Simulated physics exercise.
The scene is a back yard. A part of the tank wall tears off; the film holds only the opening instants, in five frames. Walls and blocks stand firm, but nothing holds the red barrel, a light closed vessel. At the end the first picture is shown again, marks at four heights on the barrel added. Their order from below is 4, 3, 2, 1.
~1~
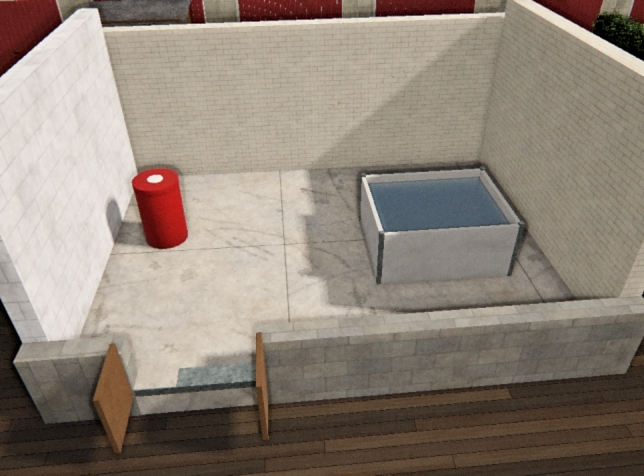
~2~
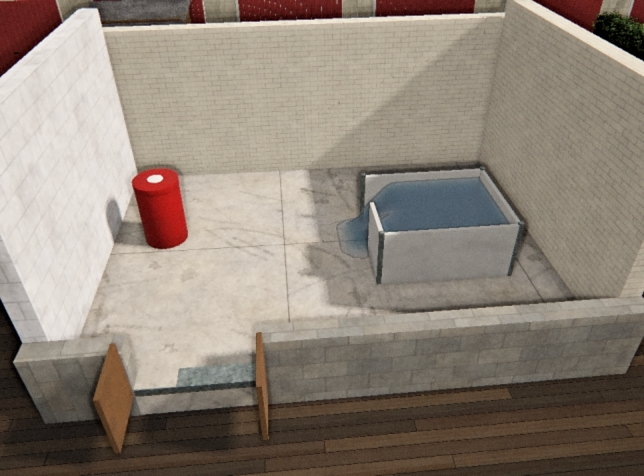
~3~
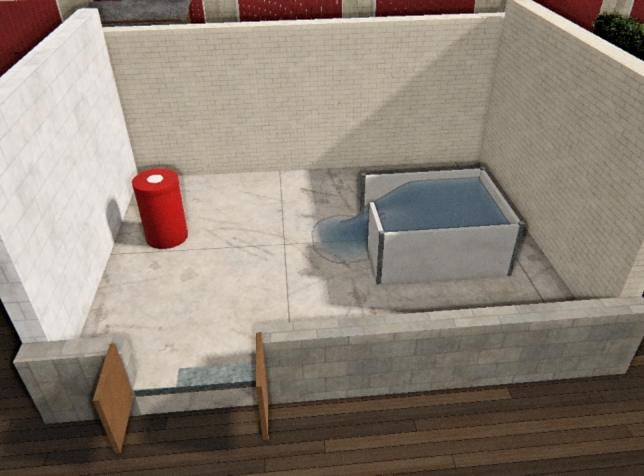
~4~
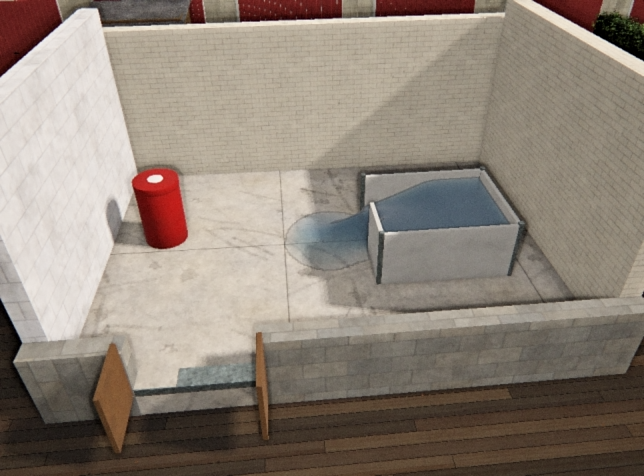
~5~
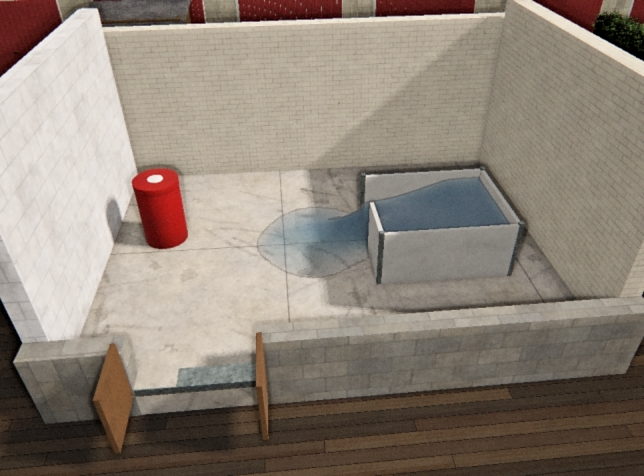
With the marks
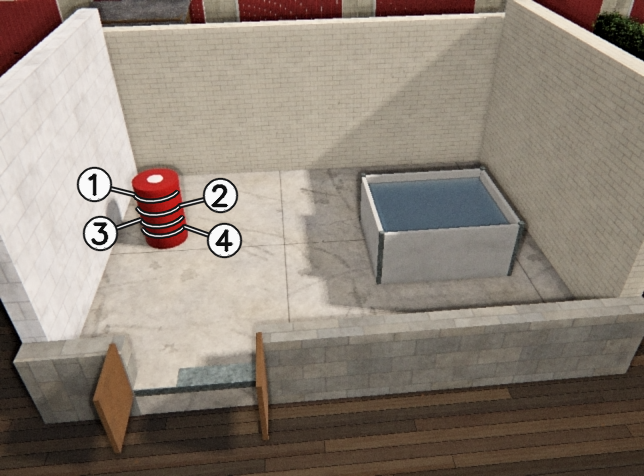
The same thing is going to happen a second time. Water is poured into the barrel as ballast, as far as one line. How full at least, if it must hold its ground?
It is 4.
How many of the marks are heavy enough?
All of them.
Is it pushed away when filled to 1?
No.
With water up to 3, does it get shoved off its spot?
No, that is safe.
On the marked copy, 1 at (153, 201); 2 at (156, 215); 3 at (159, 226); 4 at (161, 236); from the bottom up 4, 3, 2, 1.
Choosing 1, it does not move.
Choosing 2, it does not move.
Choosing 3, it does not move.
Choosing 4, it does not move.
